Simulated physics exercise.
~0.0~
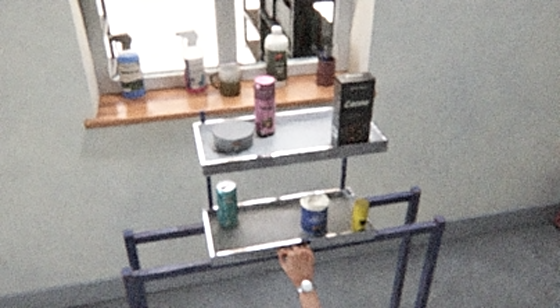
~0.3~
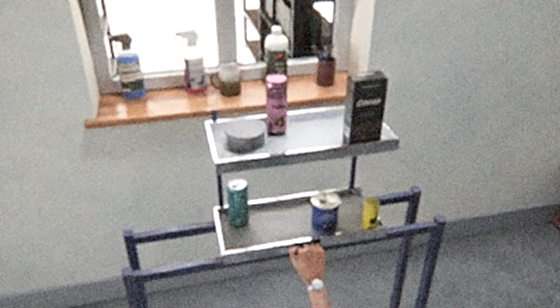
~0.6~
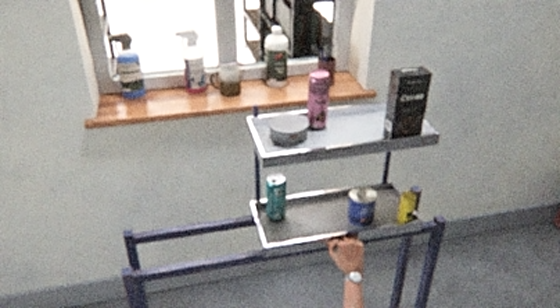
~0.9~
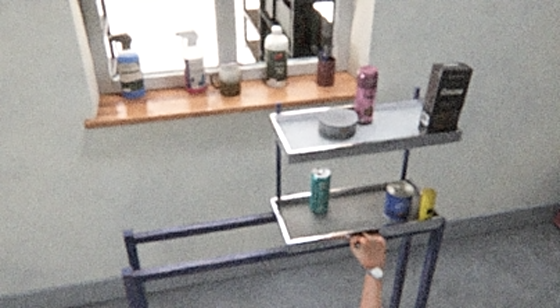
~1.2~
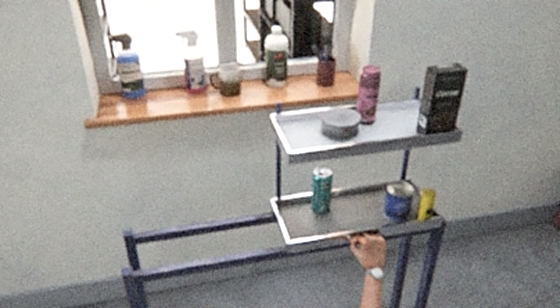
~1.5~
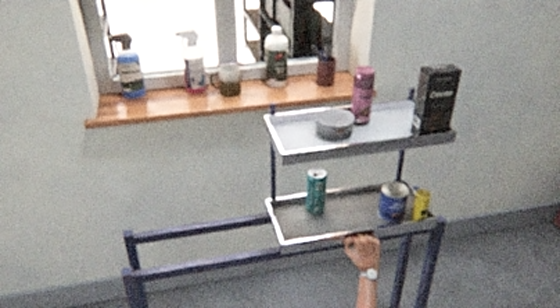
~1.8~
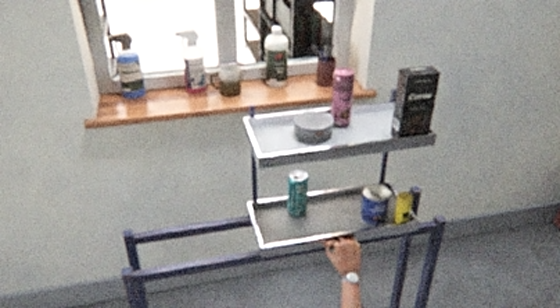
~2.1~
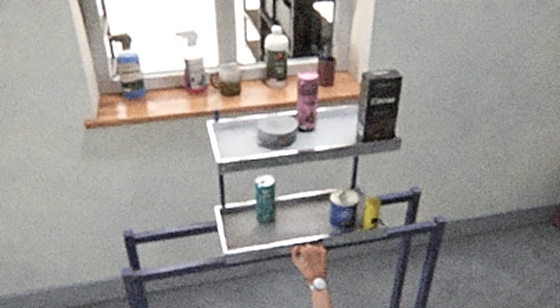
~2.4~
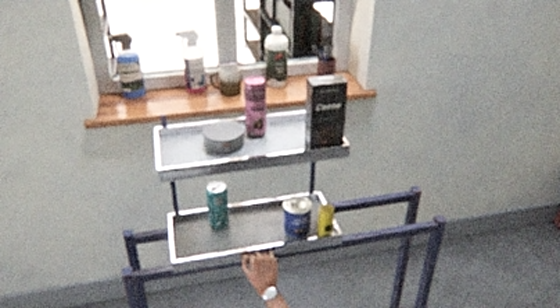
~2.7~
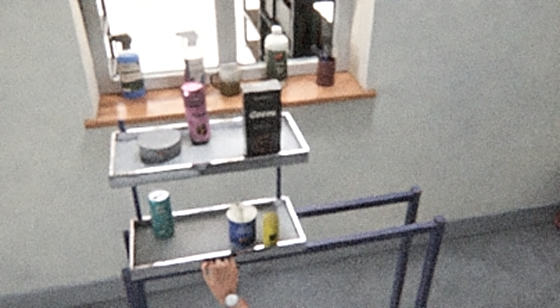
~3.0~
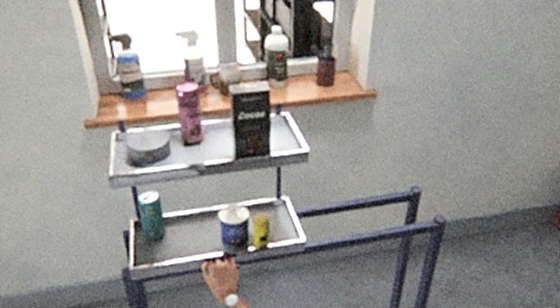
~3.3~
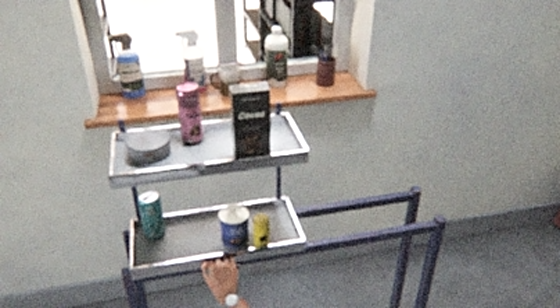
By a windowsill, a hand sliding a two-tier rack of cans and tubs right, then left, where it stops with everything upright.
